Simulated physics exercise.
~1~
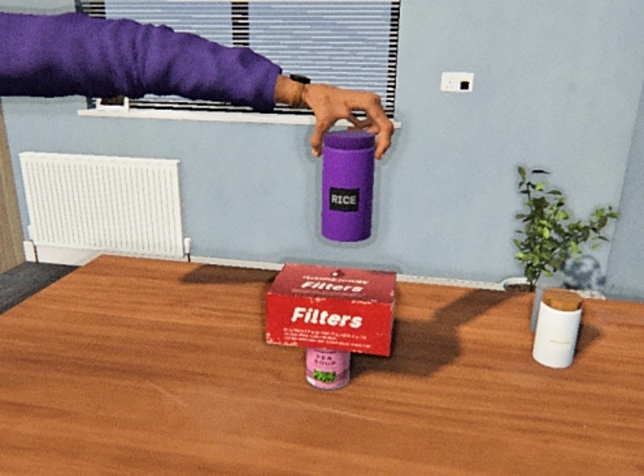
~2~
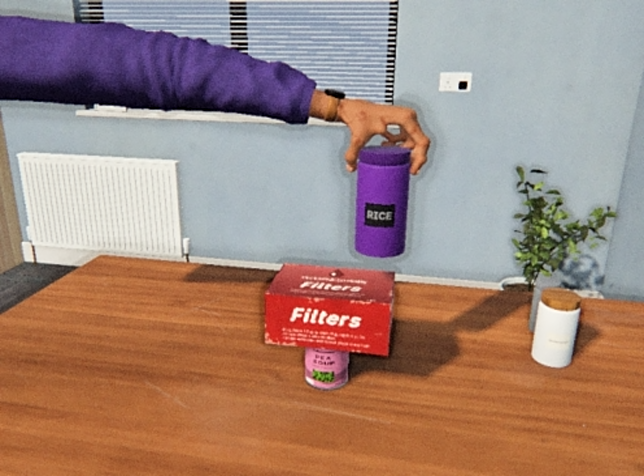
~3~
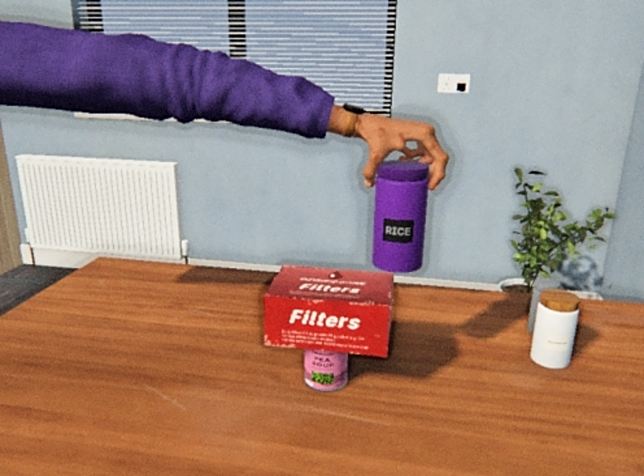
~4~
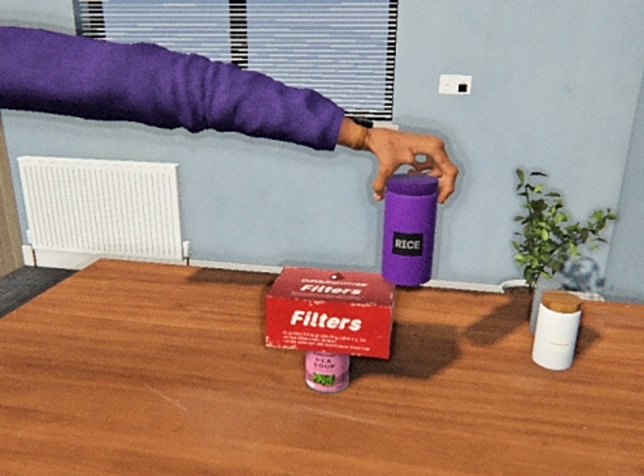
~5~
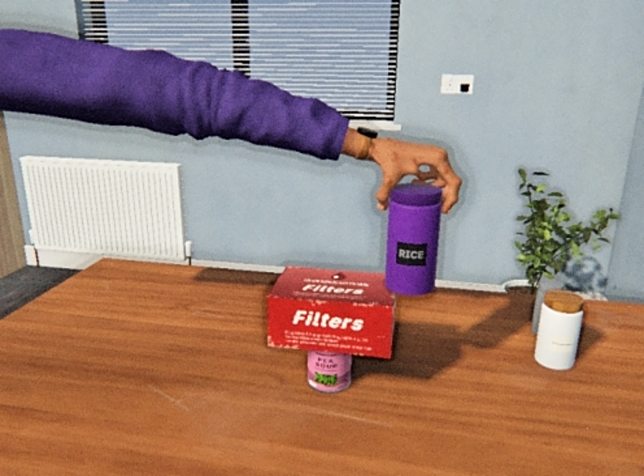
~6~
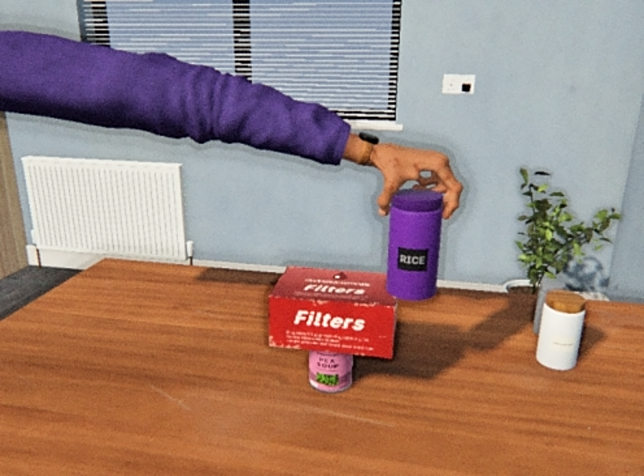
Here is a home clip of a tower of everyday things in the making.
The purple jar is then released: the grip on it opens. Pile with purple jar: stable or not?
It fails.
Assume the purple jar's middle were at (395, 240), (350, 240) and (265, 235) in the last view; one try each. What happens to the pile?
Lab note - case 1: Collapse; case 2: No collapse; case 3: Collapse.
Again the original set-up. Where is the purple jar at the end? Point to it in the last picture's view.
About (516, 379).
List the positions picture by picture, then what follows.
The first picture shows on its way; purple jar (348, 185).
The second picture shows on its way; purple jar (382, 201); white jar (556, 327).
The third picture shows on its way; purple jar (400, 216).
The fourth picture shows on its way; purple jar (409, 228); white jar (557, 329).
The fifth picture shows on its way; purple jar (413, 239).
The sixth picture shows set down, still held; purple jar (414, 244); white jar (561, 329).
Then, 0.30 s past the last view, purple jar now fallen; red box rocked 36° from its first pose.
Then, 0.40 s past the last view, red box rocked 68° from its first pose.
Then, 0.50 s past the last view, red box now fallen.
Then, 0.60 s past the last view, things are still on the move.
Finally, fallen, purple jar and red box; the other 3 still in place. Final places as the last picture's camera would see them, purple jar near (516, 379). The pile loses its balance.
